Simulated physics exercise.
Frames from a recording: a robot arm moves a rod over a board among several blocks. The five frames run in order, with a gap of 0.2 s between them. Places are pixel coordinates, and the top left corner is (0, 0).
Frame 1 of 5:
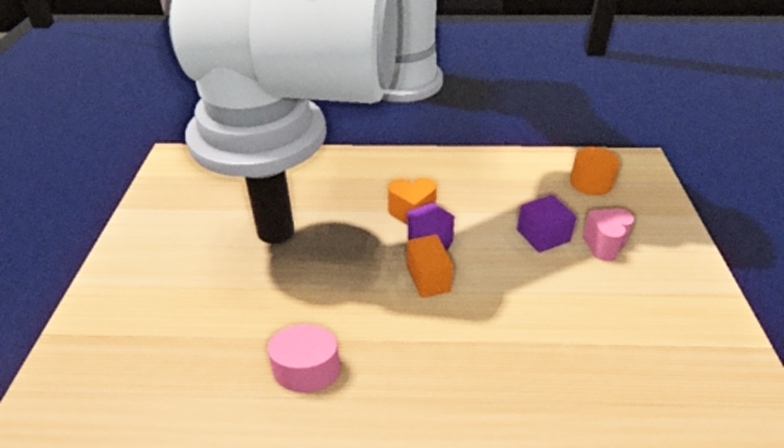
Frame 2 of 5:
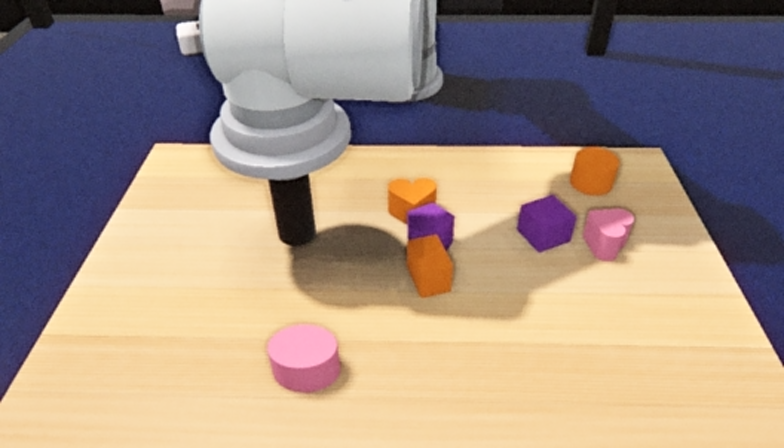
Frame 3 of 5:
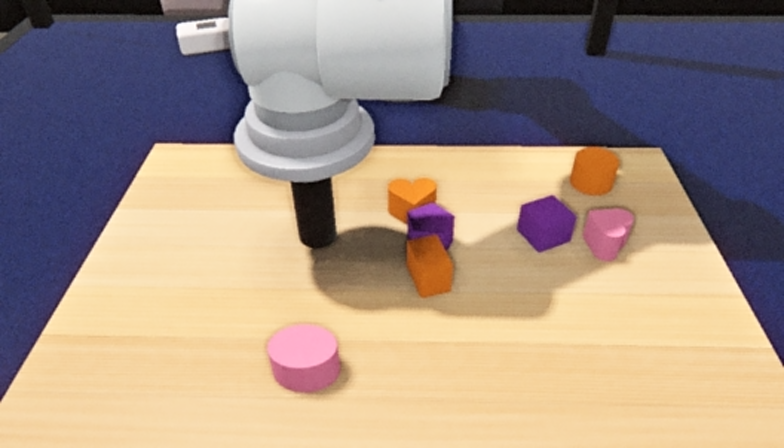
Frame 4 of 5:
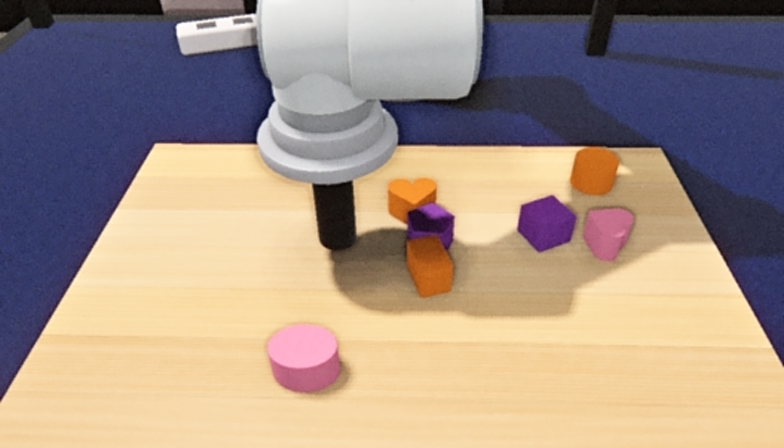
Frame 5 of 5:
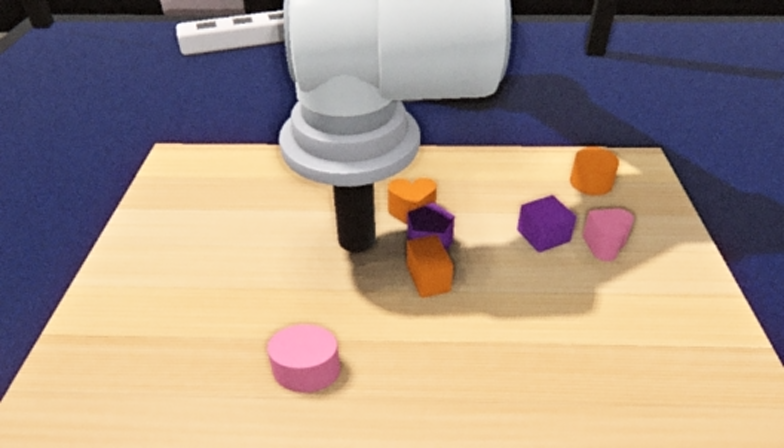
At first, a robot arm holds a black rod over the left part of a wooden board scattered with orange, purple and pink blocks. The arm then moves the rod steadily to the right, bringing it closer to the orange heart, purple and orange blocks near the middle, while the blocks stay in place.
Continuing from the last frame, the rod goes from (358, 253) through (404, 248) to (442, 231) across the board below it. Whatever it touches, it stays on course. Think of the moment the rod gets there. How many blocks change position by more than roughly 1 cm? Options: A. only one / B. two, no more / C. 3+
A: Only one.
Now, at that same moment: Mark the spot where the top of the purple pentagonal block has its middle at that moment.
In the picture, it is at (483, 203).
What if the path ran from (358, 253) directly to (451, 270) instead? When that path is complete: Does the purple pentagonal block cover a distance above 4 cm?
Final answer: No.
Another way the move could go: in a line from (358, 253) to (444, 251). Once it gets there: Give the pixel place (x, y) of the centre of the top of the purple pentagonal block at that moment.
Pixel (475, 209).
The first path, step by step. Halfway along, rod at (404, 234); purple pentagonal block at (443, 215).
At the end, rod at (443, 217); orange heart block in place; purple pentagonal block at (483, 203), turned 15° clockwise.
